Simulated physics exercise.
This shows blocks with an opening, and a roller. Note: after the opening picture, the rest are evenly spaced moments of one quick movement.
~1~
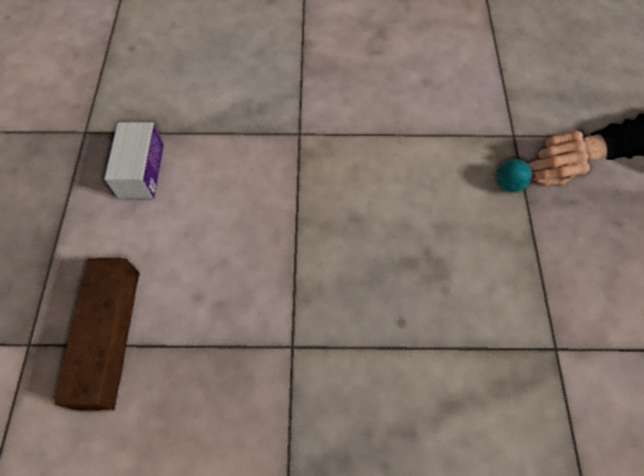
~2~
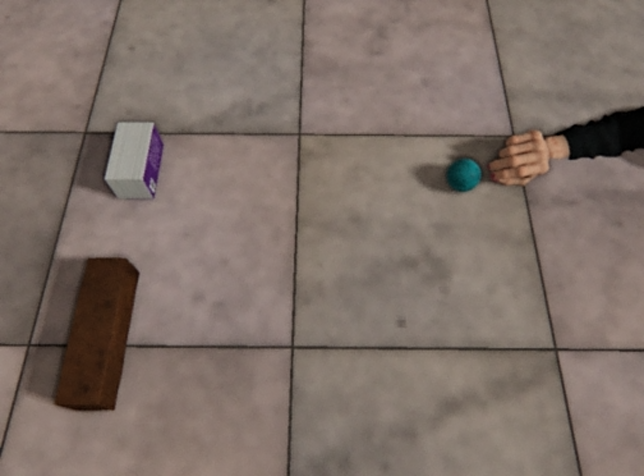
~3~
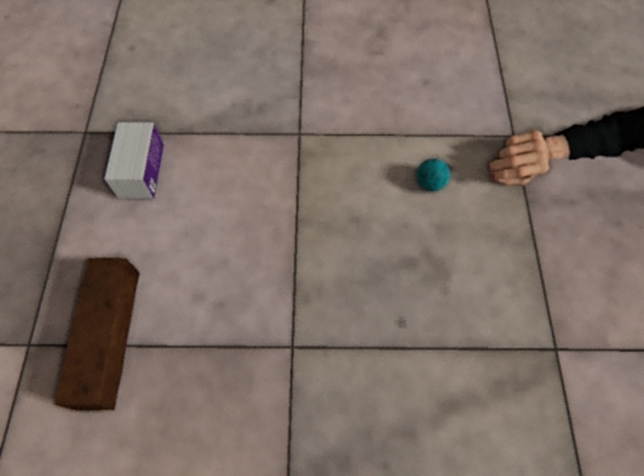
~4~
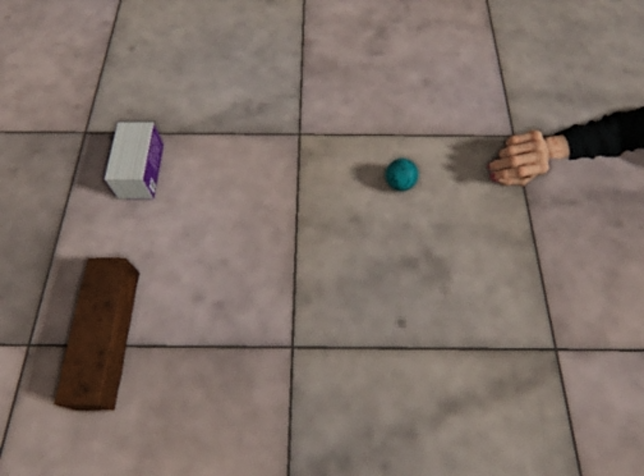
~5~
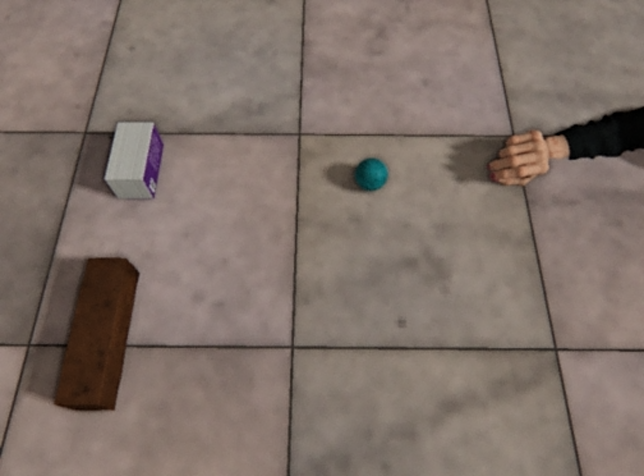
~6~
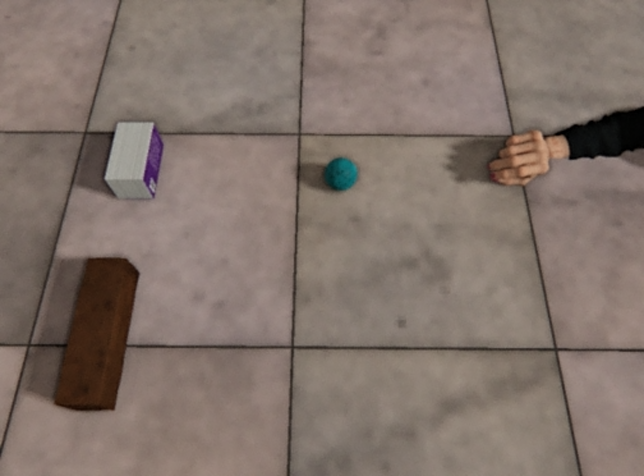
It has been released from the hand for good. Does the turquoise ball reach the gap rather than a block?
No, it meets a block.
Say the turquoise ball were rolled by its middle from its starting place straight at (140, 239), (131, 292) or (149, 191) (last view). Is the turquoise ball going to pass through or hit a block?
It slips through, then runs into a block, then runs into a block.
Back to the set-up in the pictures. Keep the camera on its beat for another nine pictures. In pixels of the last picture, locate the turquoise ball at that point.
Centre near (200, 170).
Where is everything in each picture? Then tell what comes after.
Turquoise ball (514, 176) under the hand; purple book (136, 161), in the first frame.
Turquoise ball (464, 175); brown brick (101, 332), in the second frame.
Turquoise ball (433, 175); purple book (136, 161), in the third frame.
Turquoise ball (402, 175); brown brick (101, 332), in the fourth frame.
Turquoise ball (371, 175); purple book (136, 161), in the fifth frame.
Turquoise ball (341, 174); brown brick (101, 332), in the sixth frame.
Then, 0.46 s on from there, turquoise ball coming back near (190, 173).
In the end, the turquoise ball hits a block.
